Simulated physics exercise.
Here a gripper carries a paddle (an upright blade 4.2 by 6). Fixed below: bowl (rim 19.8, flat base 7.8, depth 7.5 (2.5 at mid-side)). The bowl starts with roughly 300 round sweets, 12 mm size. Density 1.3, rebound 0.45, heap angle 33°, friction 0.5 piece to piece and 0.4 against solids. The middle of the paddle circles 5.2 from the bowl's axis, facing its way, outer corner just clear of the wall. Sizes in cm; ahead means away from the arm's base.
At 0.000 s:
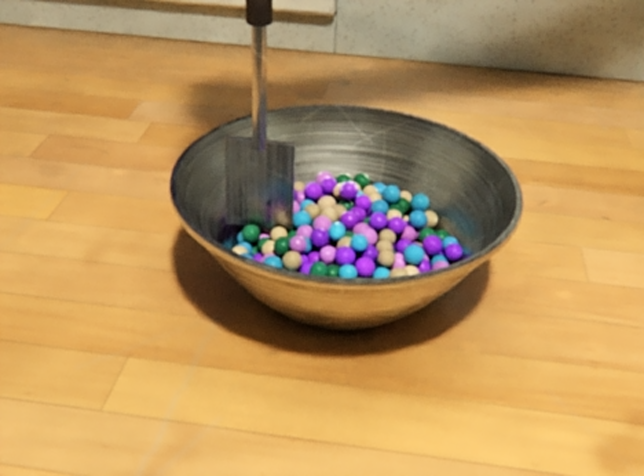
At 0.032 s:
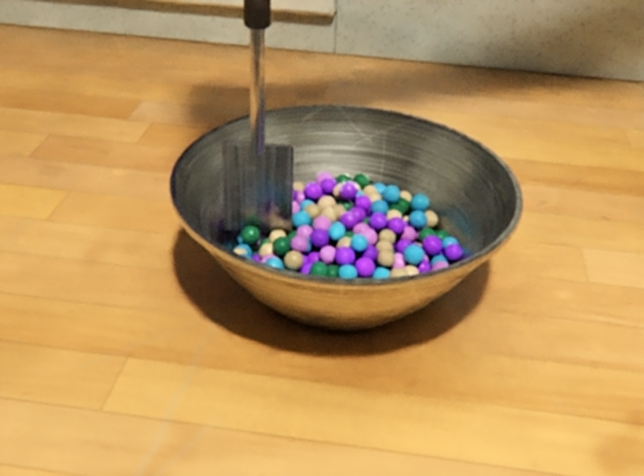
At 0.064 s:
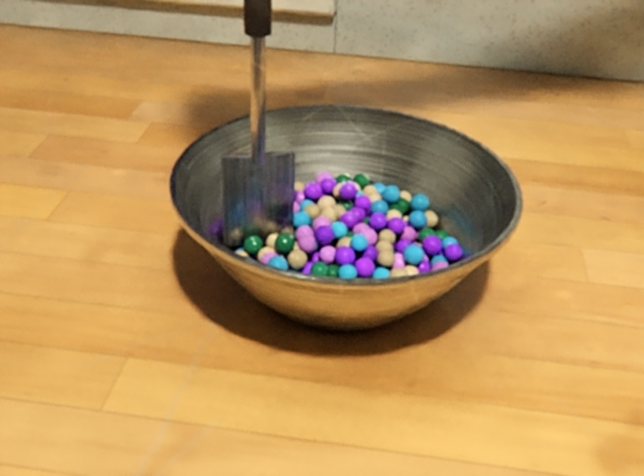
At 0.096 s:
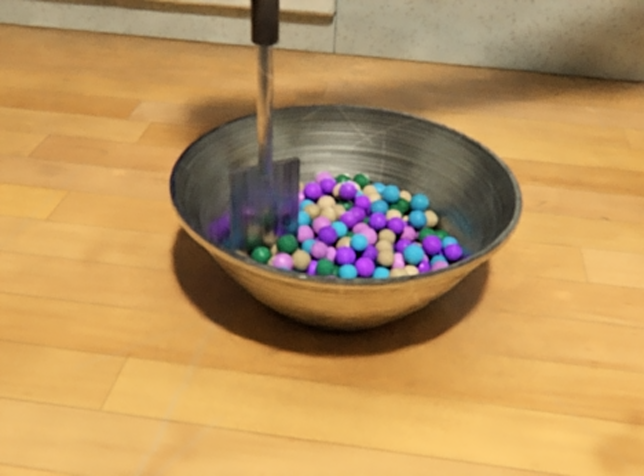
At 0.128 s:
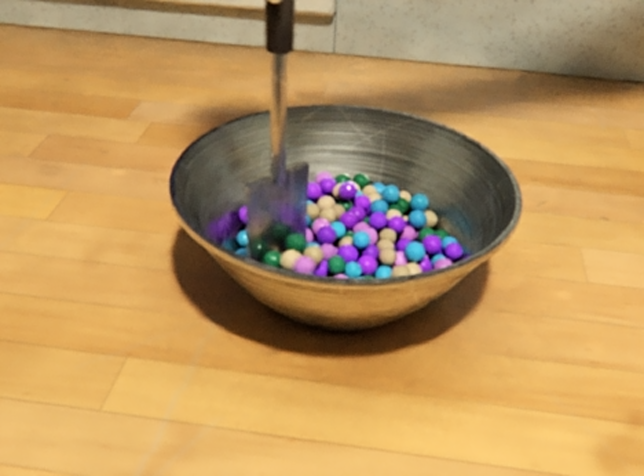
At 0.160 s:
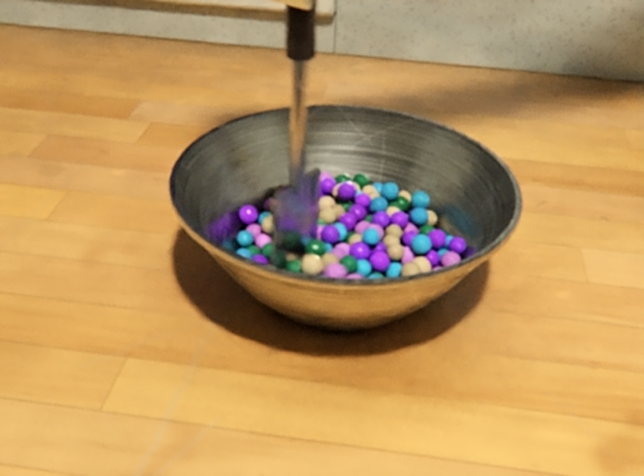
On a wooden counter, a flat paddle dipped into a metal bowl of purple, blue, green, pink and tan balls, then swept toward the viewer and rightward, nudging the nearby ones along.
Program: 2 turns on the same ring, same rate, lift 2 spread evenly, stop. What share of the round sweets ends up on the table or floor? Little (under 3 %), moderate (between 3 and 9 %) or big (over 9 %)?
Share on the table or floor: Little (under 3 %).
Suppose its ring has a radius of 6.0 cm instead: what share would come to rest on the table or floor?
It would be near 0 per cent.
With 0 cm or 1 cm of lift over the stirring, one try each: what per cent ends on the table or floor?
About 5 and 0 per cent.
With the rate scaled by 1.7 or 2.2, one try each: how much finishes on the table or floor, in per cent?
About 10 and 15 per cent.
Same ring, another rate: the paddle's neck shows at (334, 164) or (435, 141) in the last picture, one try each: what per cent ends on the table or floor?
About 5 and 20 per cent.
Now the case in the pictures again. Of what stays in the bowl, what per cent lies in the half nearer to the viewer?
Roughly 50 per cent.
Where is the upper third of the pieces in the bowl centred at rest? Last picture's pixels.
At about (334, 225).
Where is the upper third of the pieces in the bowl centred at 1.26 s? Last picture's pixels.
At about (334, 225).
After 0.71 s, 324° round, highest piece 9 above the table; 305 in the bowl.
After 1.26 s, 222° round, highest piece 8 above the table; 305 in the bowl.
After 1.74 s, 0° round, highest piece 6 above the table; 305 in the bowl.
After 2.44 s, 0° round, highest piece 6 above the table; 305 in the bowl.
In the end, 305 in the bowl. That is 0 % on the table or floor.
